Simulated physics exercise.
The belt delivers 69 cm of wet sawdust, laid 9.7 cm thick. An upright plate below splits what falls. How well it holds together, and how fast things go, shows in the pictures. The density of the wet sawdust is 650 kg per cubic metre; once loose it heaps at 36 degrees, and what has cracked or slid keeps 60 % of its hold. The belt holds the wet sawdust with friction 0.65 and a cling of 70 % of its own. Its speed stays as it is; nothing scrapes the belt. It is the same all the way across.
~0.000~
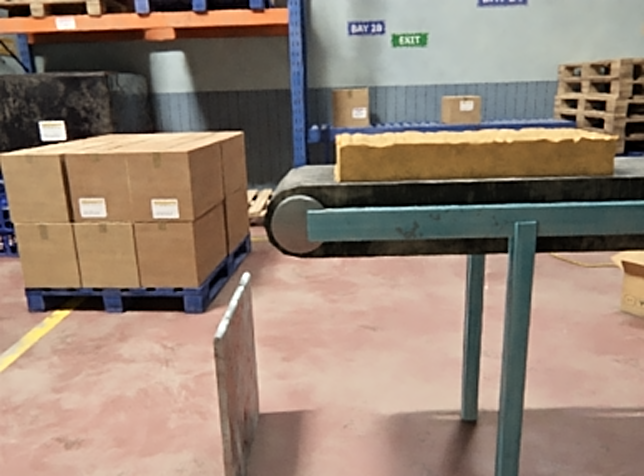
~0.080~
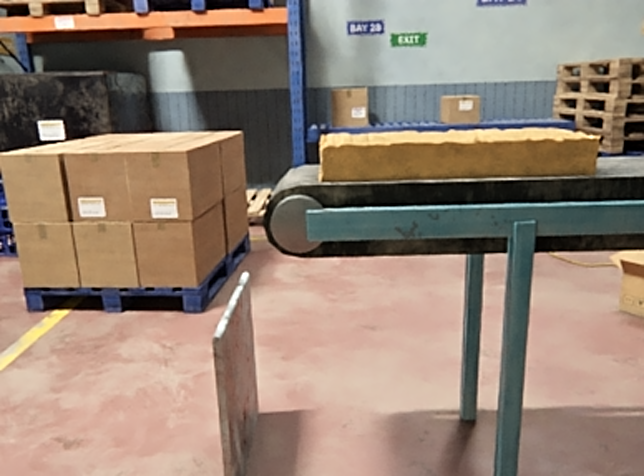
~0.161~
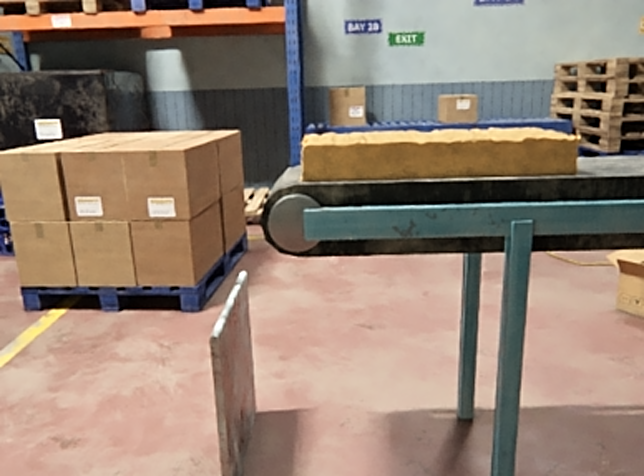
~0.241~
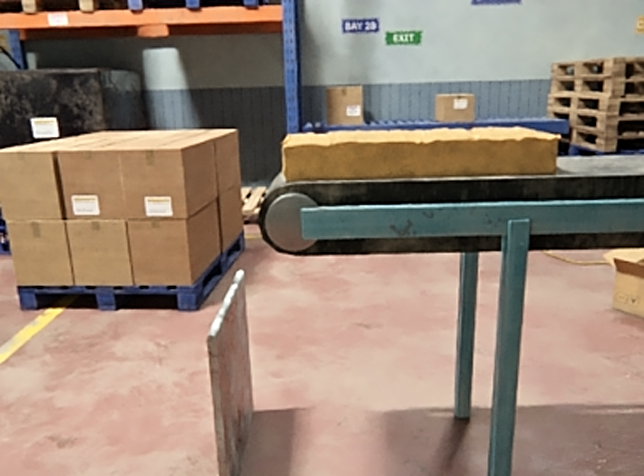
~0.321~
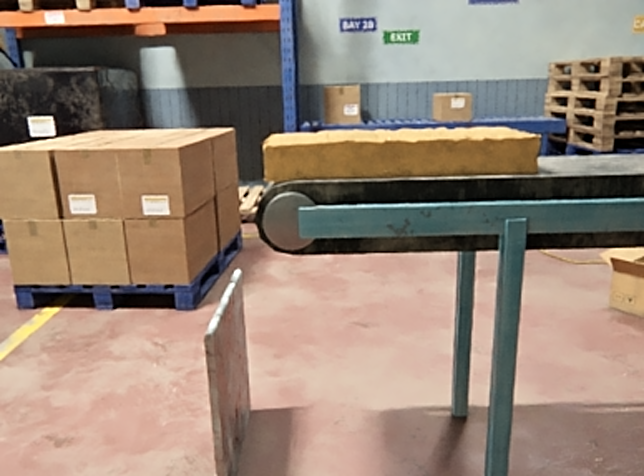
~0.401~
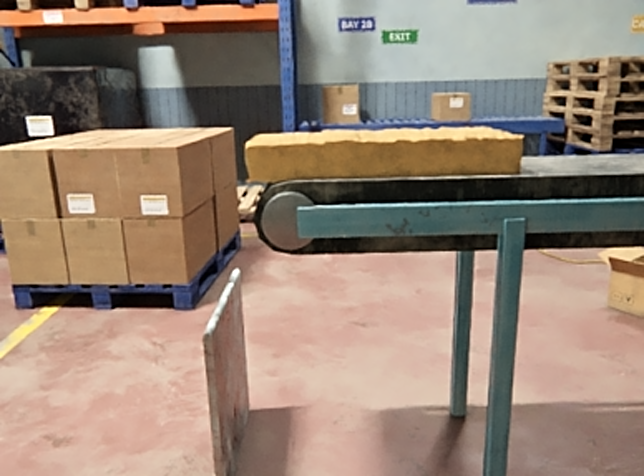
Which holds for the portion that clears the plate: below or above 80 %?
The portion that clears the plate is below 80 %.
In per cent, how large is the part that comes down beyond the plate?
Near 60 %.
After 0.78 s, 12 % is beyond the plate's line.
After 1.23 s, 34 % is beyond the plate's line.
After 1.67 s, 50 % is beyond the plate's line.
After 2.12 s, 61 % is beyond the plate's line.
After 3.51 s, at the end, 61 % is beyond the plate's line.
